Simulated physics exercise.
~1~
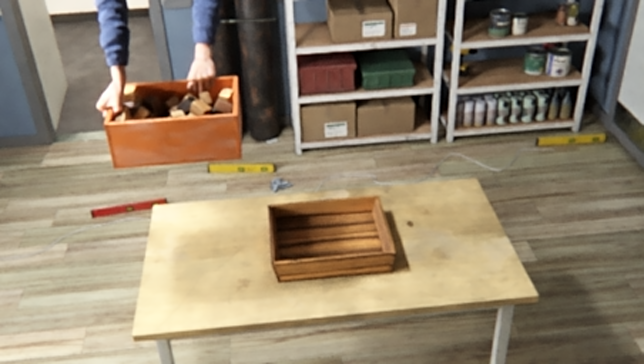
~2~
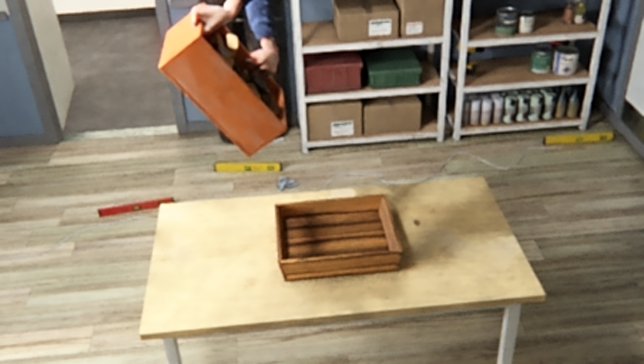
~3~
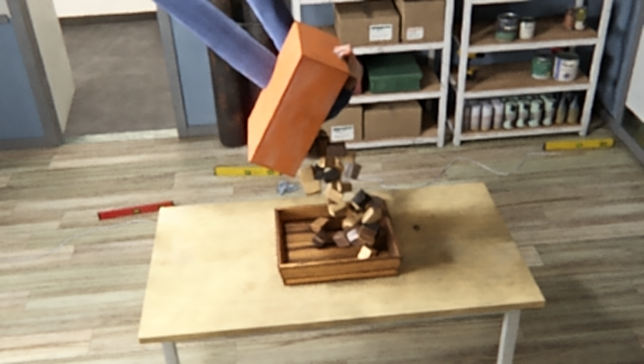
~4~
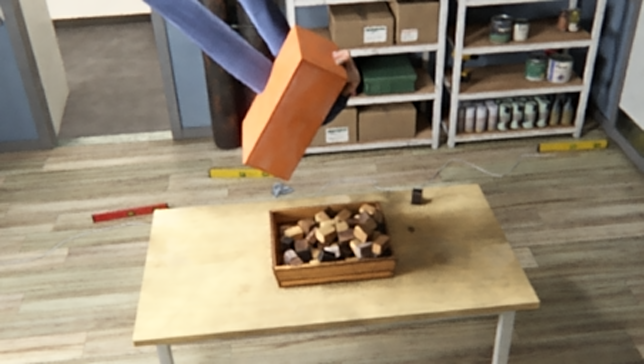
The footage shows a person's hands lifting an orange tote of wooden blocks from beyond a table, then tipping it over a wooden basket. The blocks tumble out and fill the basket, while a single block rests on the tabletop behind it, to the right.
